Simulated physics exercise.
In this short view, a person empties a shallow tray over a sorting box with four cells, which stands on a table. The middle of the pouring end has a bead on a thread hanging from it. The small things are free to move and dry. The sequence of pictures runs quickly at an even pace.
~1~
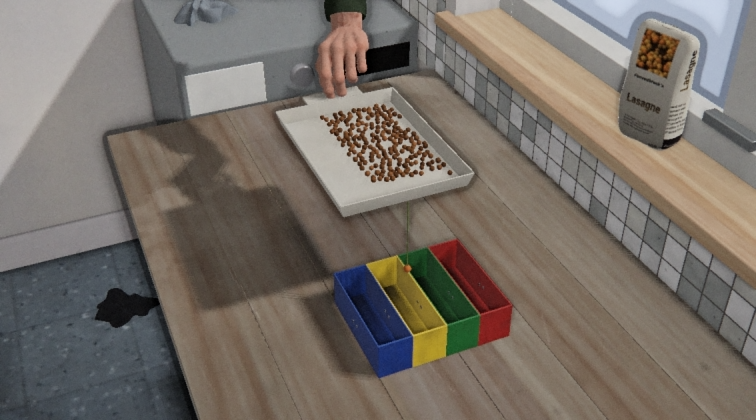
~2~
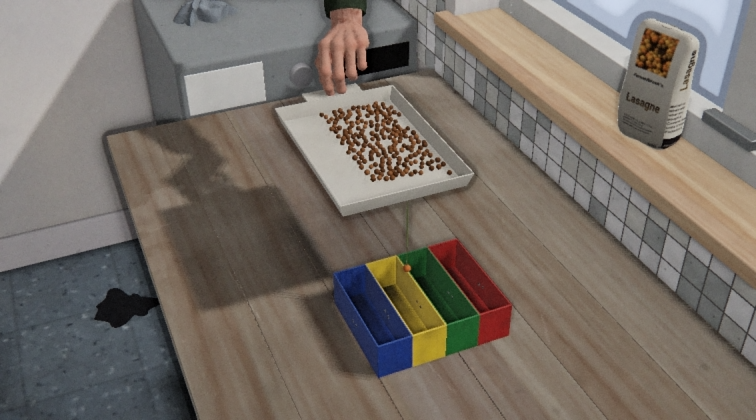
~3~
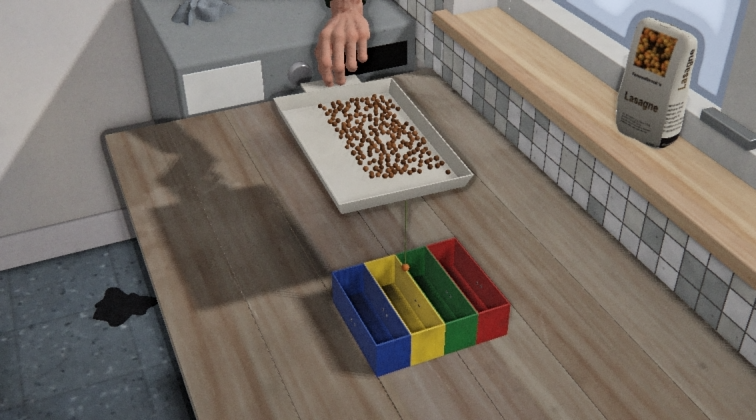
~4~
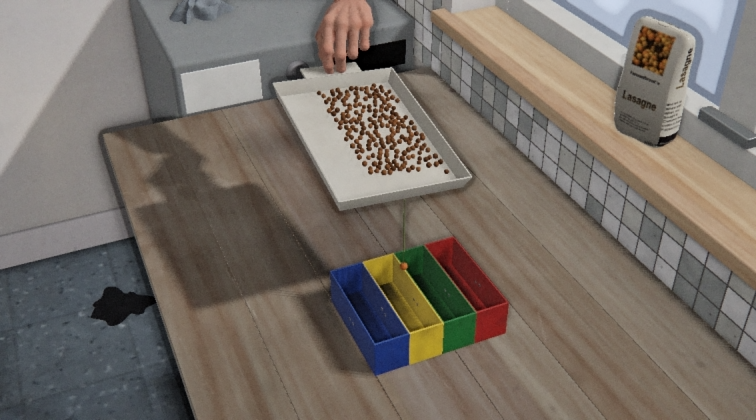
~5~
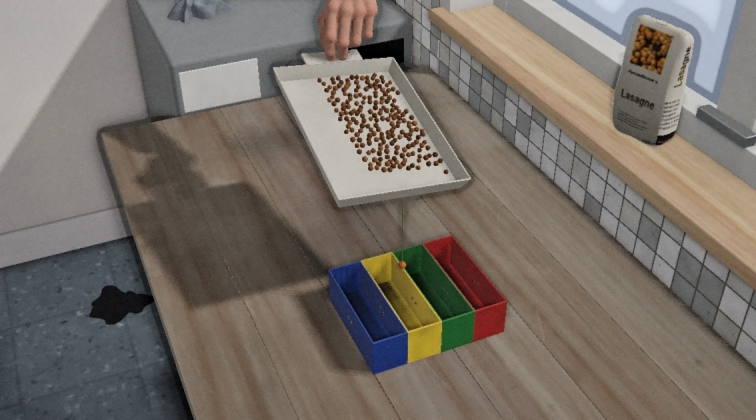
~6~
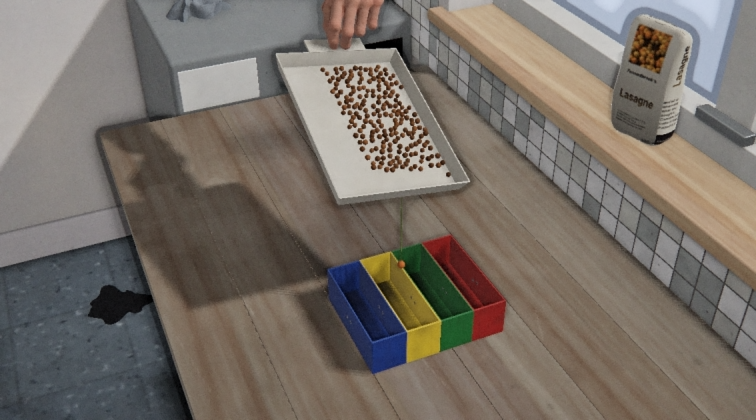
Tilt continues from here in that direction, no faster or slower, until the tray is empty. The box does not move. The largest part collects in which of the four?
In the red cell.
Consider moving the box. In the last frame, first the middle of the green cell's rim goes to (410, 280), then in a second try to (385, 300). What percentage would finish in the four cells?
You'd see roughly 30 per cent first and roughly 0 per cent second.
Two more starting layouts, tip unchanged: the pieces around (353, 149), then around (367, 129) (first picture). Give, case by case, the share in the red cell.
In order, 70 % then 70 %.
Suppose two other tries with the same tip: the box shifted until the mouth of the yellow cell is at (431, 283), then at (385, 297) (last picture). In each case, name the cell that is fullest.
In order of the tries: The green cell and the red one.
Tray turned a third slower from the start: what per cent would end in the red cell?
Roughly 70 %.
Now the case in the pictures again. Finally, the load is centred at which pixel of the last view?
Around (464, 297).
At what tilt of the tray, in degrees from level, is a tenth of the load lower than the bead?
The angle is roughly 70° at that point.
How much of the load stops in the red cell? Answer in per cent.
Result: Around 80 in a hundred.
Just after the last frame, tray tipped steeply; the larger part on the tray; just a few in the red cell; roughly a quarter falling or outside the box.
A moment on, tray tipped past a quarter turn; about a tenth on the tray; roughly two thirds in the red cell; just a few in the green cell; just a few in the yellow cell; roughly a quarter falling or outside the box.
Further on, tray tipped past a quarter turn; the larger part in the red cell; just a few in the green cell; just a few in the yellow cell; roughly a quarter falling or outside the box.
When it is over, tray tipped past a quarter turn; the larger part in the red cell; just a few in the green cell; just a few in the yellow cell; not one in the blue cell; roughly a quarter outside the box.
